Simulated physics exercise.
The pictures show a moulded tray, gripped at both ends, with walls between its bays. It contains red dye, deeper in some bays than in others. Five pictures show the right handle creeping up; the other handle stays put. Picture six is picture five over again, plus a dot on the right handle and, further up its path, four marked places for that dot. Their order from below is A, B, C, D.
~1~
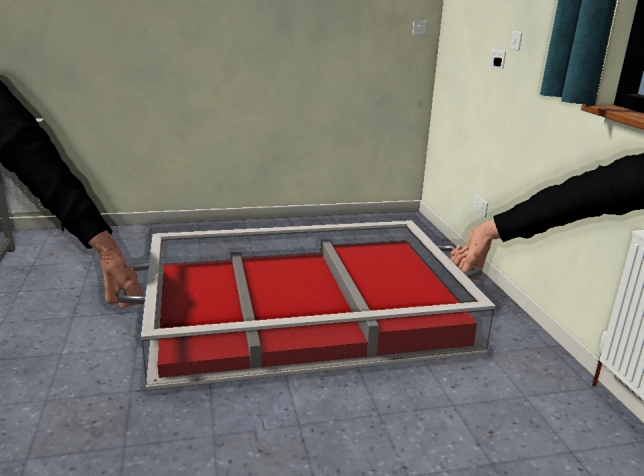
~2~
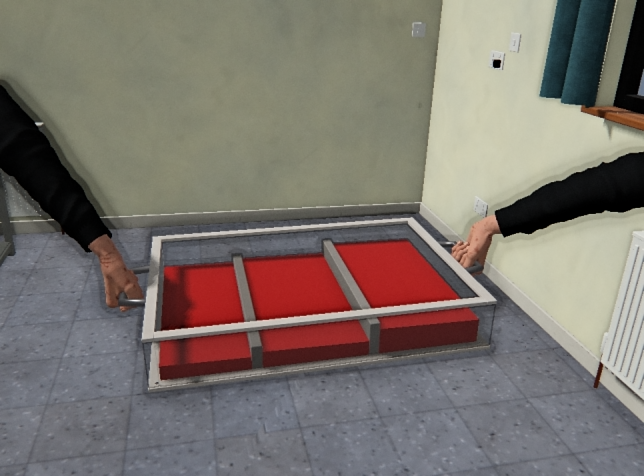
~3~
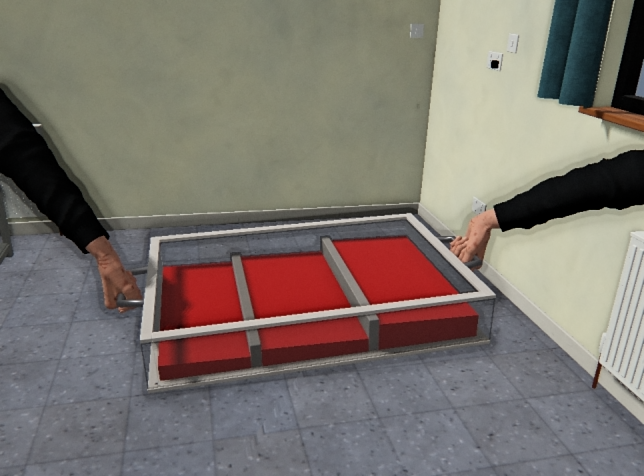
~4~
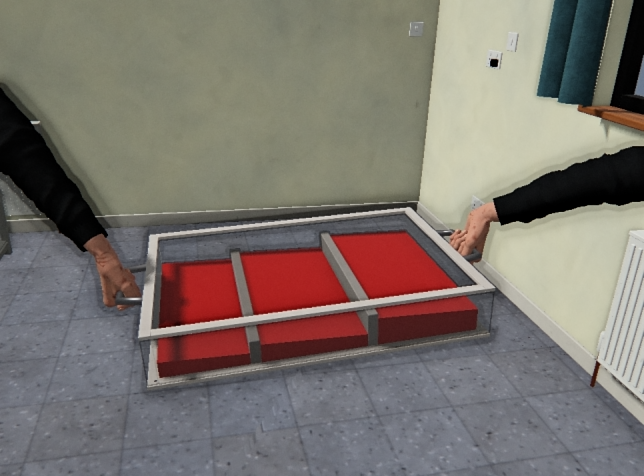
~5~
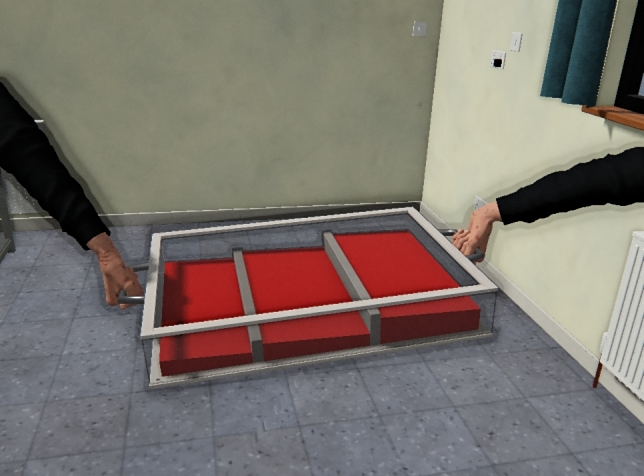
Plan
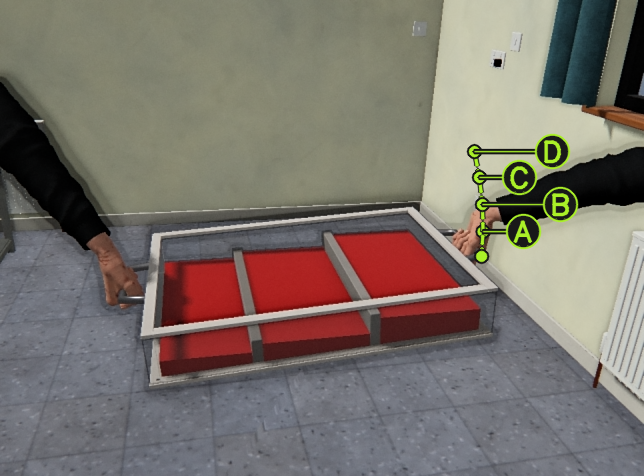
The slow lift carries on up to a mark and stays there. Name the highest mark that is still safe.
The answer is stop C.
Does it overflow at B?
No, that is safe.
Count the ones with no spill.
Three of the four.
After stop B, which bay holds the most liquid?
The right bay.
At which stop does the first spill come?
That would be D.
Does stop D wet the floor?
Yes, it does.
On the marked copy, A at (483, 231); B at (482, 204); C at (479, 177); D at (474, 151).
For stop A, nothing spills; the right bay holds the most.
For stop B, nothing spills; the right bay holds the most.
For stop C, nothing spills; the left bay holds the most.
For stop D, about 9 % goes over the rim.
